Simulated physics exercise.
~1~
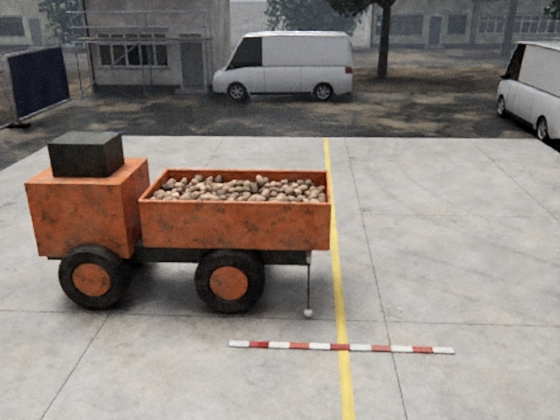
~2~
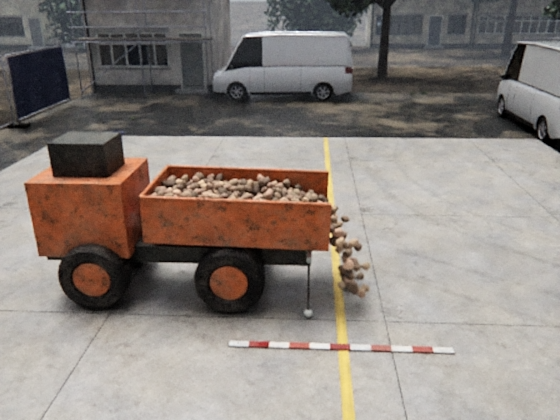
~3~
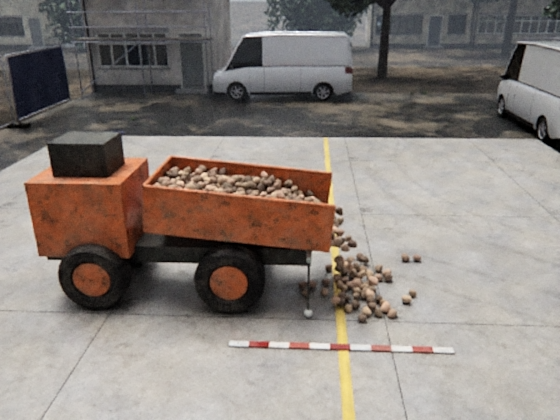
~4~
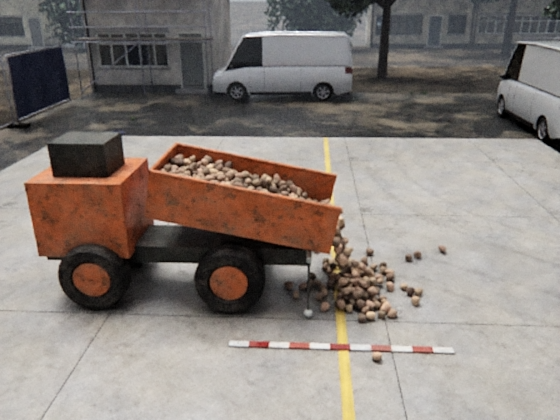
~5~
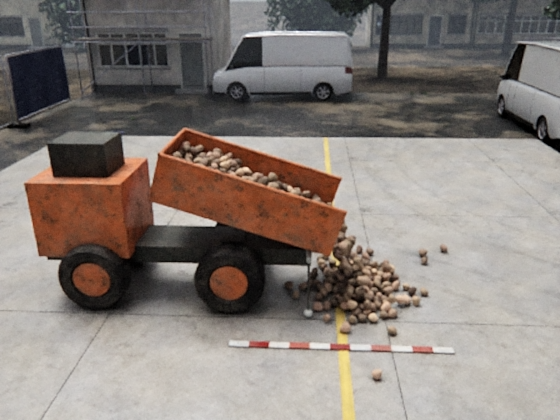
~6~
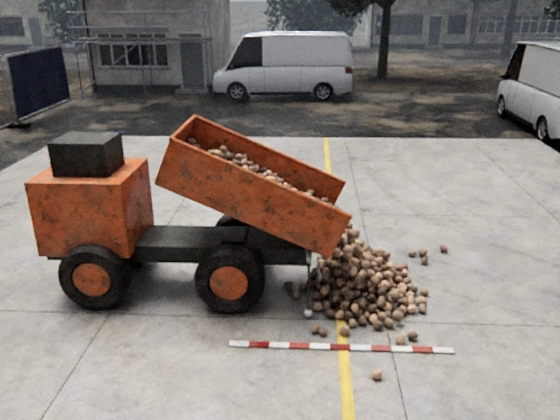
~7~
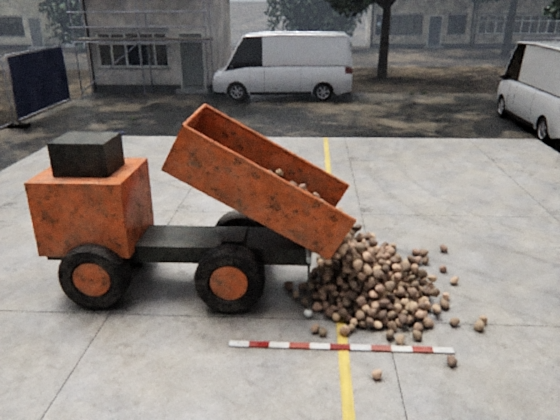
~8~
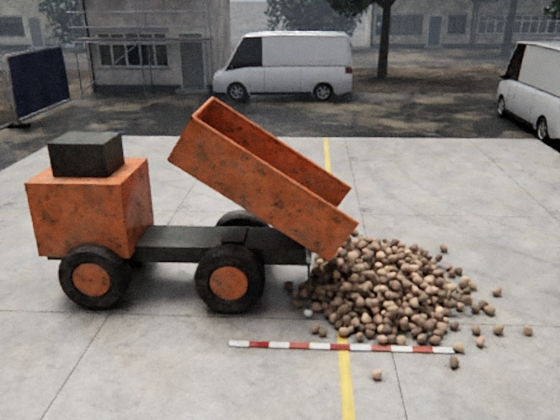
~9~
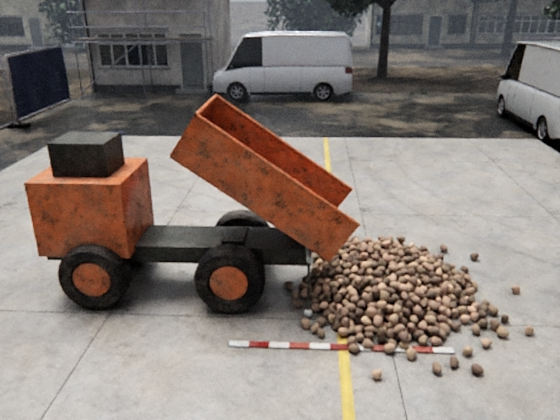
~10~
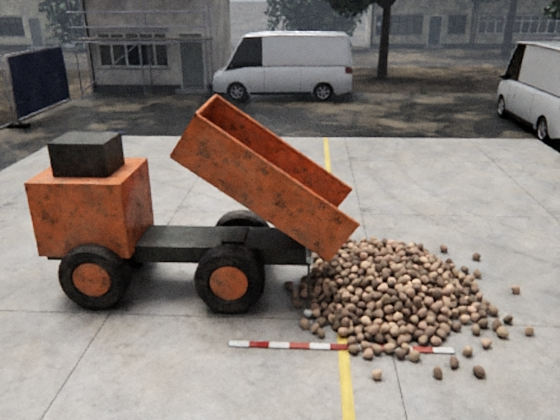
An orange truck's bed tilted up steadily, spilling its load of small brown stones off the right end onto the concrete until it was empty, and it stayed raised beside a wide heap lying mostly past the yellow line.
